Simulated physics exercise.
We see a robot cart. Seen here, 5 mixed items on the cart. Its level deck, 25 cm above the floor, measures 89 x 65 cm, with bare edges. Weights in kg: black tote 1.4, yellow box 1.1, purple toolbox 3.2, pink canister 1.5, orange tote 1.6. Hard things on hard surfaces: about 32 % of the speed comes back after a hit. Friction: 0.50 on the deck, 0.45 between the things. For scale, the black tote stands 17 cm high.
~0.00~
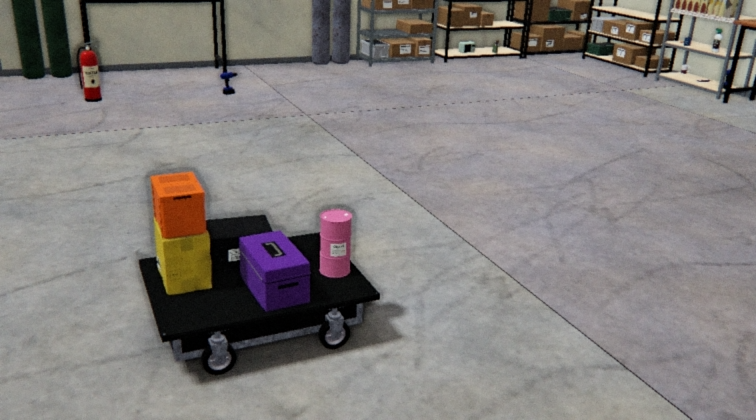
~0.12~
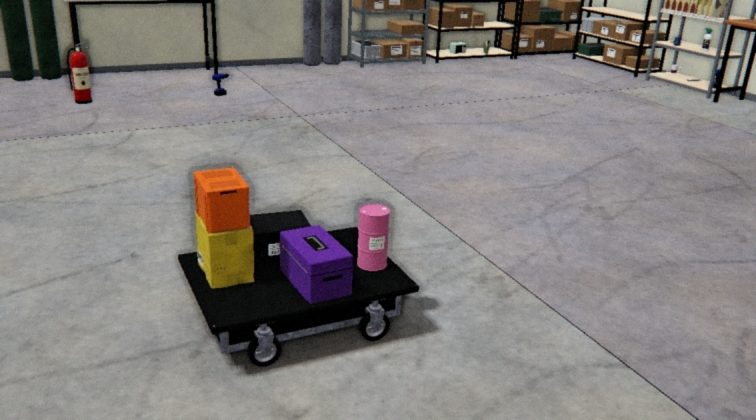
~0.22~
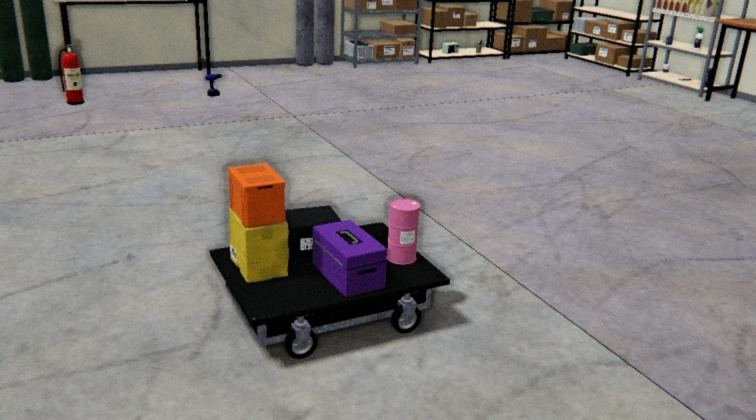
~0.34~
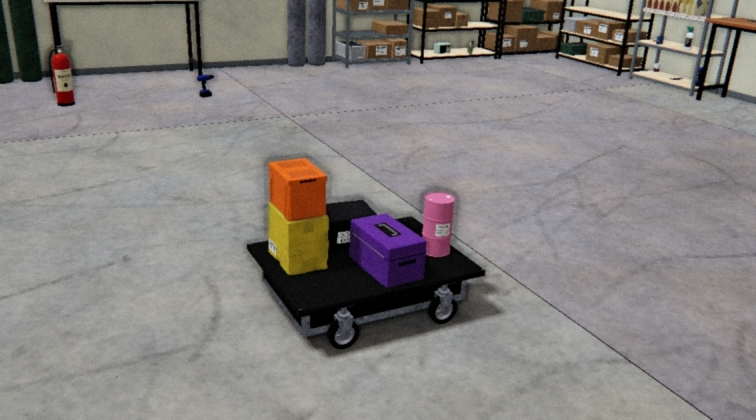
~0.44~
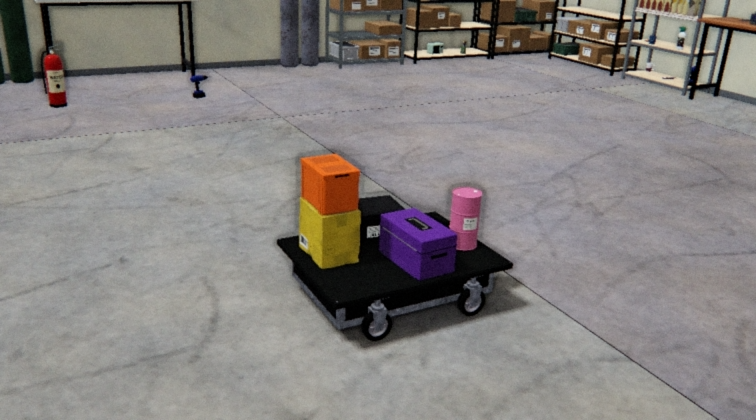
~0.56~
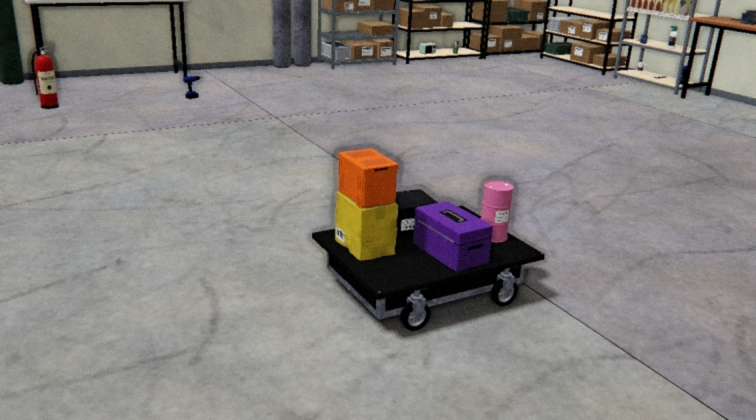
Black wheeled cart carrying stacked orange and yellow boxes, a purple toolbox and a pink canister, rolling rightward across a concrete floor.
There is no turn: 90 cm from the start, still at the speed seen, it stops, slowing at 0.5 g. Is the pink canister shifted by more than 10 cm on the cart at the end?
The pink canister holds its spot.
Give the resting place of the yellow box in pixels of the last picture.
At about (413, 214).
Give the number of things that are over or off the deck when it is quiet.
1 of them.
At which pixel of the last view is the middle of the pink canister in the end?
At about (537, 204).
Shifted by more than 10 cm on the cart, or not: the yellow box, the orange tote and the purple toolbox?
The yellow box stays put; the orange tote ends elsewhere; the purple toolbox keeps its place.
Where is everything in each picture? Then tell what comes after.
In the first picture, 0 cm covered; pink canister (336, 243); black tote (239, 243).
In the second picture, 19 cm covered; purple toolbox (315, 263); orange tote (222, 200).
In the third picture, 35 cm covered; black tote (307, 233); yellow box (259, 241).
In the fourth picture, 54 cm covered; purple toolbox (387, 249); orange tote (297, 189).
In the fifth picture, 70 cm covered; yellow box (329, 229).
In the sixth picture, 90 cm covered; pink canister (496, 211); purple toolbox (452, 235).
Around 0.86 s, 116 cm covered; orange tote at 8° to upright; yellow box at 8° to upright.
Around 1.66 s, 116 cm covered, stopped; orange tote at 45° to upright; yellow box at 8° to upright; black tote shifted 3 cm.
Finally (2.3 s), on their side or leaning hard on the cart, orange tote; the other 4 still in place (within 10 cm). Final places as that camera would see them, pink canister near (537, 204).
